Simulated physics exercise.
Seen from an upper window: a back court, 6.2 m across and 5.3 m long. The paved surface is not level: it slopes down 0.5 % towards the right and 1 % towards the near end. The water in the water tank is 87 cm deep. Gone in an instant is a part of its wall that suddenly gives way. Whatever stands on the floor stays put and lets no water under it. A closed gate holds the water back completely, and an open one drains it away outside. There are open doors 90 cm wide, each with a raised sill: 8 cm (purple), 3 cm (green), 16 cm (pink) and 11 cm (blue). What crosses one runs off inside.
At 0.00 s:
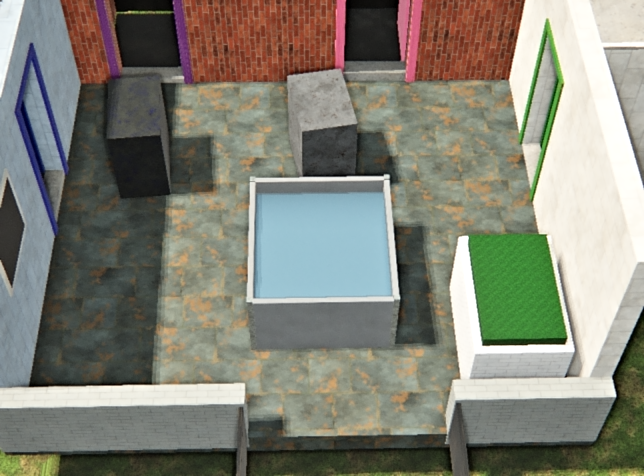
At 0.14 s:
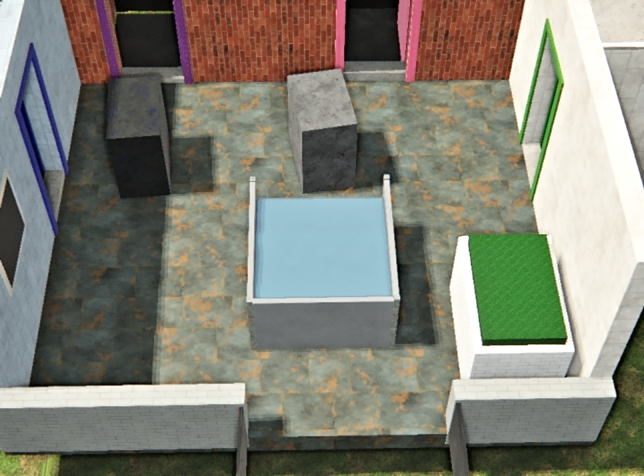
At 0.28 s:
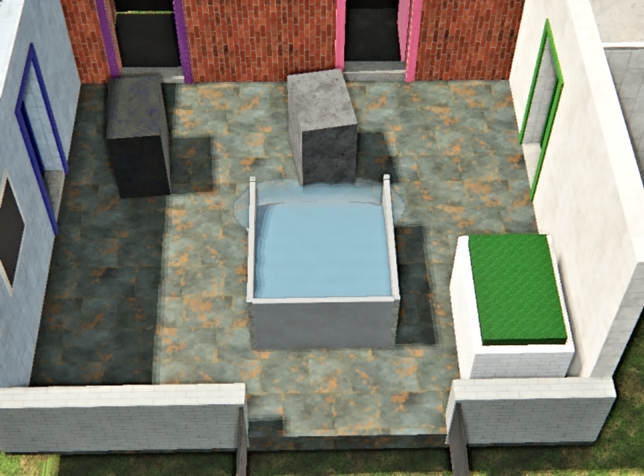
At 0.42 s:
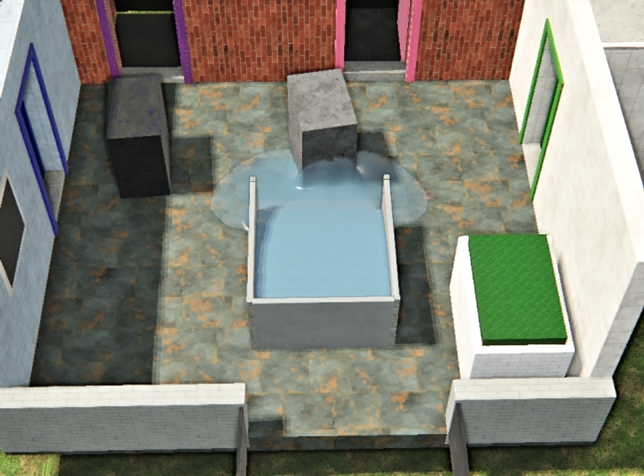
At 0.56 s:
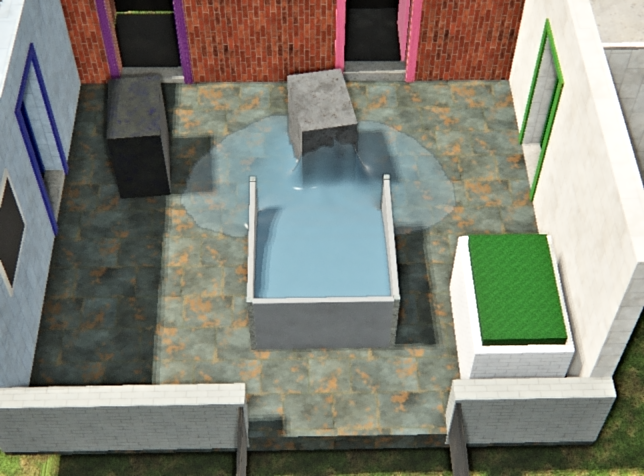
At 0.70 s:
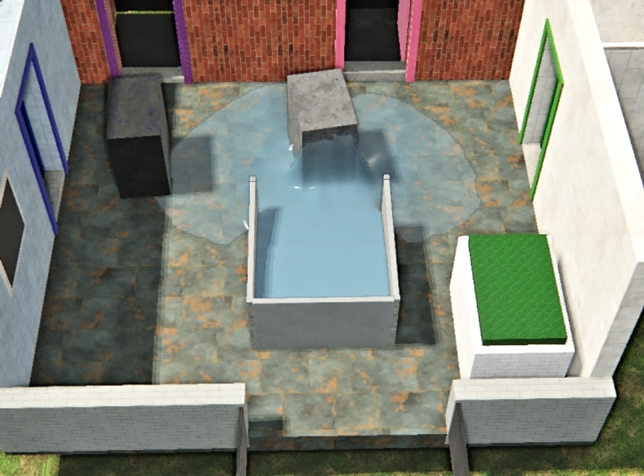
The video shows a walled, paved court where the far side of a full grey water tank suddenly disappears, and water pours out around a dark block behind it, spreading across the paving in a wide, thinning, rounded sheet.
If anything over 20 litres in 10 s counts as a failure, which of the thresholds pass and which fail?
The purple door fails. The green door fails. The pink door passes. The blue door passes.
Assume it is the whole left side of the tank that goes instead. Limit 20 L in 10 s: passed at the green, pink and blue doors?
Here's how it goes: Green exceeds it, pink falls short, blue exceeds it.
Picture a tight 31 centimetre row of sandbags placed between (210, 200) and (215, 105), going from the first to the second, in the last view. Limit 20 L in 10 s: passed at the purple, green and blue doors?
Then the purple door is short of it, the green door over the mark, the blue door short of it.
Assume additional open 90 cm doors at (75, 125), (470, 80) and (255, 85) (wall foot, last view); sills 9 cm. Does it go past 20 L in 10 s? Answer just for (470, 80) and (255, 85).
First door beyond the limit, second door beyond the limit.
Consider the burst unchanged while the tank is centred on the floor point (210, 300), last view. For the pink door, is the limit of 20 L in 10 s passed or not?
So the pink door keeps within it.
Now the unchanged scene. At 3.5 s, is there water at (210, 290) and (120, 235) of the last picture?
Untouched, soaked.
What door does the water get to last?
Door: Blue.
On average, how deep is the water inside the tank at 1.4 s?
The mean depth is around 35 cm.
After 1.4 s water covers 40 % of the floor and is deepest (56 cm) near (510, 85); purple door 20 cm at the sill, 1 L in, green door 6 cm at the sill, 0 L in, pink door 15 cm at the sill, 1 L in, blue door not reached.
After 2.2 s water covers 50 % of the floor and is deepest (33 cm) near (81, 89); purple door 22 cm at the sill, 64 L in, green door 8 cm at the sill, 72 L in, pink door 14 cm at the sill, 2 L in, blue door 1 cm at the sill, 0 L in.
After 3.5 s water covers 65 % of the floor and is deepest (20 cm) near (92, 98); purple door 12 cm at the sill, 120 L in, green door 14 cm at the sill, 163 L in, pink door 16 cm at the sill, 3 L in, blue door 4 cm at the sill, 0 L in.
After 6.0 s water covers 90 % of the floor and is deepest (25 cm) near (573, 412); purple door 8 cm at the sill, 132 L in, green door 9 cm at the sill, 235 L in, pink door 6 cm at the sill, 3 L in, blue door 5 cm at the sill, 0 L in.
After 10.0 s water covers 100 % of the floor and is deepest (14 cm) near (573, 412); purple door 3 cm at the sill, 132 L in, green door 8 cm at the sill, 313 L in, pink door 7 cm at the sill, 3 L in, blue door 3 cm at the sill, 0 L in.
